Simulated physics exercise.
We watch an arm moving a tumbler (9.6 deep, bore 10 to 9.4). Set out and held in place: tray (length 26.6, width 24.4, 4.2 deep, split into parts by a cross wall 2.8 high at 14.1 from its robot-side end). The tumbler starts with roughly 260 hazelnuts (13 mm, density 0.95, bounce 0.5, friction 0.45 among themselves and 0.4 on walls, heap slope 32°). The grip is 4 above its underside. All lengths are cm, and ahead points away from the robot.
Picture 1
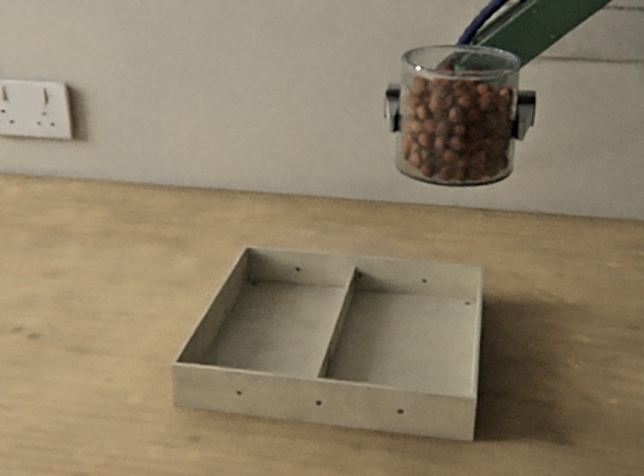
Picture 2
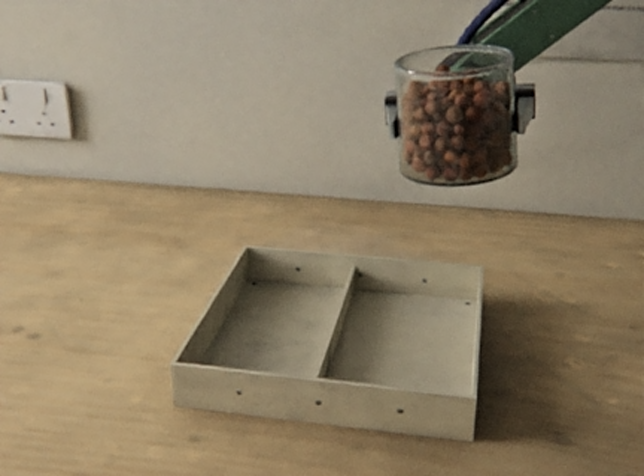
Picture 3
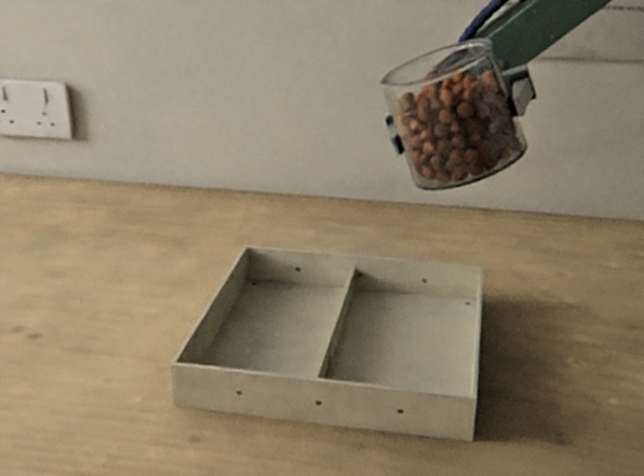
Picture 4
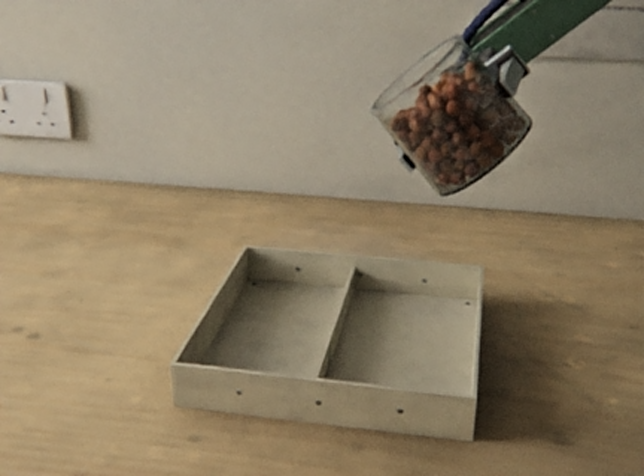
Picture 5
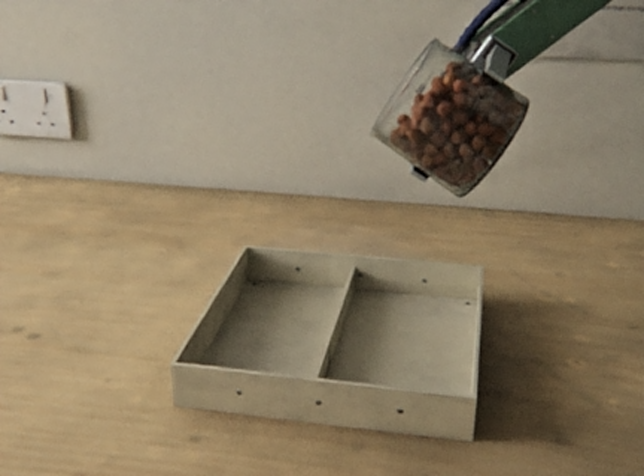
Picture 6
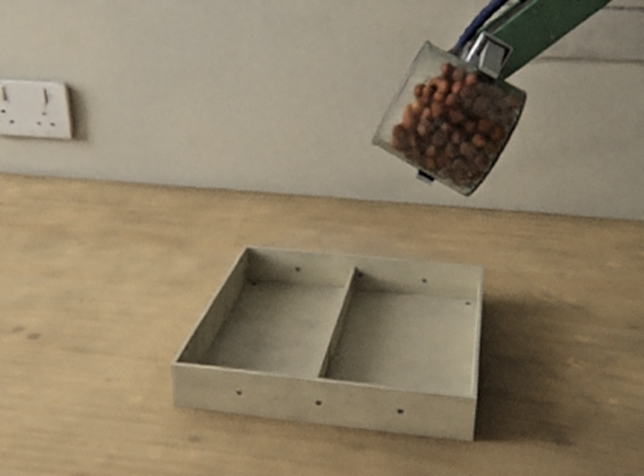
Clear tumbler of hazelnuts held by a green robot arm, tilting steadily to the left above a divided tray on a wooden table.
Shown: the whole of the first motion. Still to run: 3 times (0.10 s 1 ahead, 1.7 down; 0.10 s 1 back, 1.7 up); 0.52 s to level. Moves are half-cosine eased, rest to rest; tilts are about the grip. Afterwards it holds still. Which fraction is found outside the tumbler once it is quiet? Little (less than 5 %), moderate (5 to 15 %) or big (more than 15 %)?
Answer: Little; less than 5 % of the hazelnuts finish outside the tumbler.
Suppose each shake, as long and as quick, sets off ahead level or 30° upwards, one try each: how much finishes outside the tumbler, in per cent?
Some 15 and 20 per cent.
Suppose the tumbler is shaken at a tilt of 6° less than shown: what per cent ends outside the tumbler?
About 0 per cent.
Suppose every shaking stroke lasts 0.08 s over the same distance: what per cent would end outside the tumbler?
In that case some 5 per cent.
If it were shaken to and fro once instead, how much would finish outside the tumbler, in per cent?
Then about 0 per cent.
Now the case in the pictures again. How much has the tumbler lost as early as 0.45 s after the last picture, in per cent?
Some 0 per cent.
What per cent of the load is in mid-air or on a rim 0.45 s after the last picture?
About 1 per cent.
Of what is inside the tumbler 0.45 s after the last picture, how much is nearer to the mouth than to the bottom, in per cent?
Some 40 per cent.
Then, 0.45 s after the last picture, tilted 64° forward, highest piece 27 above the table; 254 in the tumbler, 2 in flight or on a rim.
Then, 0.90 s after the last picture, tilted 25° forward, highest piece 29 above the table; 250 in the tumbler, 5 in the far-side part, 1 in the robot-side part.
Then, 1.32 s after the last picture, level, highest piece 30 above the table; 250 in the tumbler, 5 in the far-side part, 1 in the robot-side part.
Then, 2.37 s after the last picture, level, highest piece 30 above the table; 250 in the tumbler, 5 in the far-side part, 1 in the robot-side part.
Final count, 250 in the tumbler, 5 in the far-side part, 1 in the robot-side part. That is 2 % outside the tumbler.
